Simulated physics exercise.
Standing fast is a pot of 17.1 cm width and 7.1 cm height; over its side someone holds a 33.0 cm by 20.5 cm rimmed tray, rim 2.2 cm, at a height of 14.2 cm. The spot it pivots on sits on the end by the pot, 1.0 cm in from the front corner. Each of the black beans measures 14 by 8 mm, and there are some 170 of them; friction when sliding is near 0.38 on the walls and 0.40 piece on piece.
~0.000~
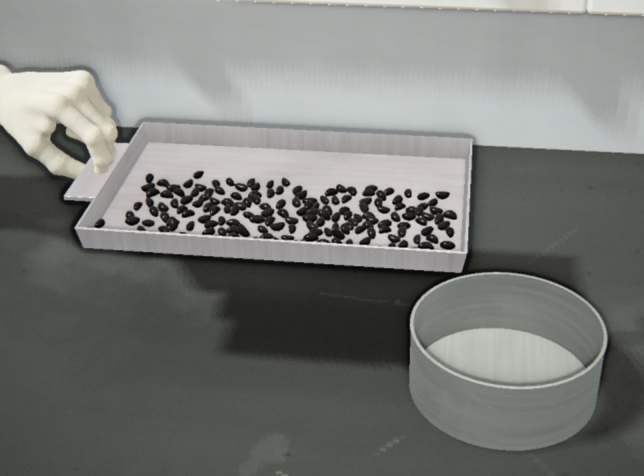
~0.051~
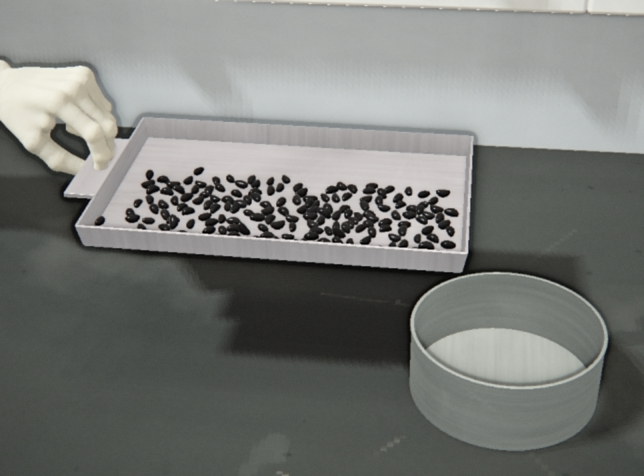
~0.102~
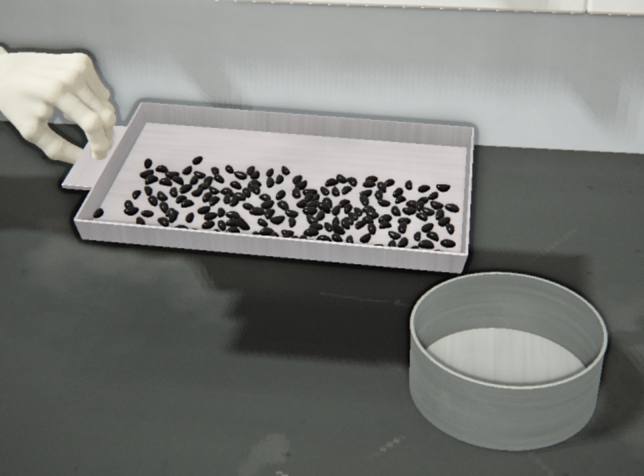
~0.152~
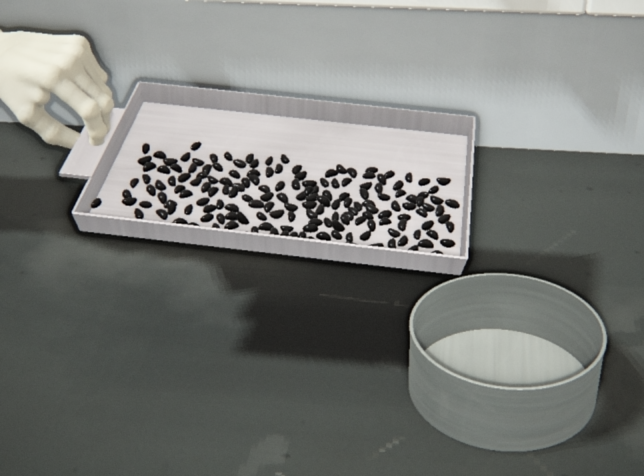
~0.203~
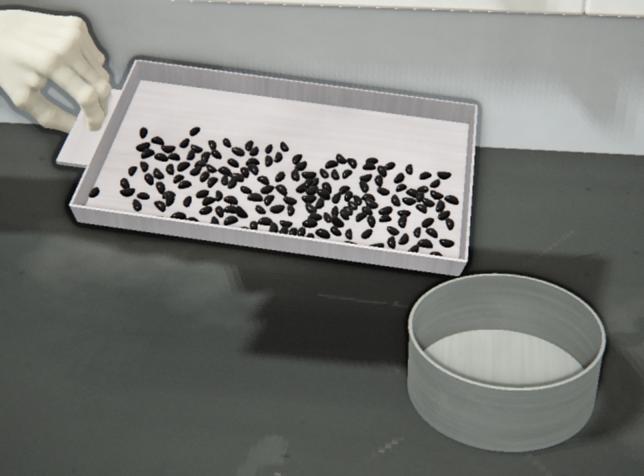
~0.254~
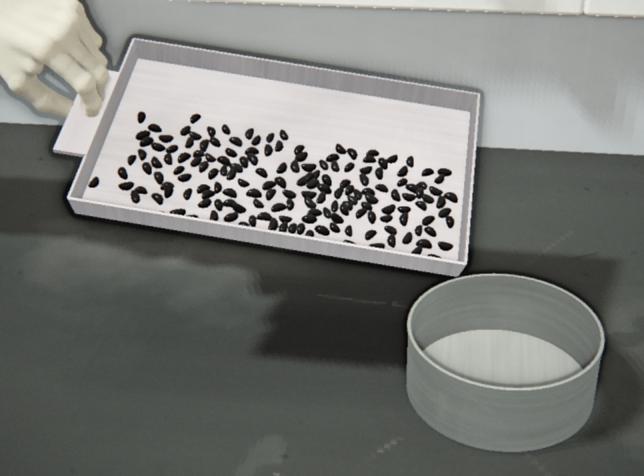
A pale hand raised the left end of a rimmed tray scattered with black beans, tilting it gradually down toward the right, while the round pot at the lower right stayed still.
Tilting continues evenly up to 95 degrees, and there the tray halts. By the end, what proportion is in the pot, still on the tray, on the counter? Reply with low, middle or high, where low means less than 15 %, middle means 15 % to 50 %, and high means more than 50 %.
My answer: Pot - middle; tray - low; counter - high.
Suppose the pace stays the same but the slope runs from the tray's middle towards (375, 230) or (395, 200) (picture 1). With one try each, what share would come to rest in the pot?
The share comes to roughly 100 in a hundred, then roughly 45 in a hundred.
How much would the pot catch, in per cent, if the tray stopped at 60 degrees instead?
It would be near 0 per cent.
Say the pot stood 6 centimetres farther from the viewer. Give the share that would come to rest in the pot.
I'd put it at around 0 per cent.
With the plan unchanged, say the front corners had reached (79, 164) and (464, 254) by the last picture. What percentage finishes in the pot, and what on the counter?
Final per cent - pot 95, counter 0.
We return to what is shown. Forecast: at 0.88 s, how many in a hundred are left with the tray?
Roughly 95 percent of the load, I'd say.
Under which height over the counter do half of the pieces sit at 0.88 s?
The halfway mark is near 20 cm.
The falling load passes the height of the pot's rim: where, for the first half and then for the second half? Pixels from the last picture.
Early half: About (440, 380); late half: (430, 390).
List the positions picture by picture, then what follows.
Tray tilt 0 degrees, front corners at (81, 226) and (462, 250); middle of the pieces at (283, 213); pot at (508, 326), in the first picture.
Tray tilt 1 degrees, front corners at (81, 224) and (462, 251); middle of the pieces at (284, 211), in the second picture.
Tray tilt 4 degrees, front corners at (80, 218) and (463, 252), lowest corner right front; middle of the pieces at (283, 205), in the third picture.
Tray tilt 9 degrees, front corners at (78, 211) and (463, 255), lowest corner right front; middle of the pieces at (283, 197), in the fourth picture.
Tray tilt 14 degrees, front corners at (76, 203) and (462, 258), lowest corner right front; middle of the pieces at (282, 189), in the fifth picture.
Tray tilt 19 degrees, front corners at (73, 195) and (462, 260), lowest corner right front; middle of the pieces at (290, 195); pot at (505, 327). The tray's pace is about 100 degrees a second, in the sixth picture.
After 0.63 s, tilt 56 degrees; the tray holds 100 %, the pot 0 %.
Then, at 0.88 s, tilt 80 degrees; the tray holds 95 %, the pot 0 %.
After 1.24 s, tilt 95 degrees; the tray holds 5 %, the pot 25 %.
By 2.5 s all is still; pot 35 %, tray 0 %, counter 65 %.
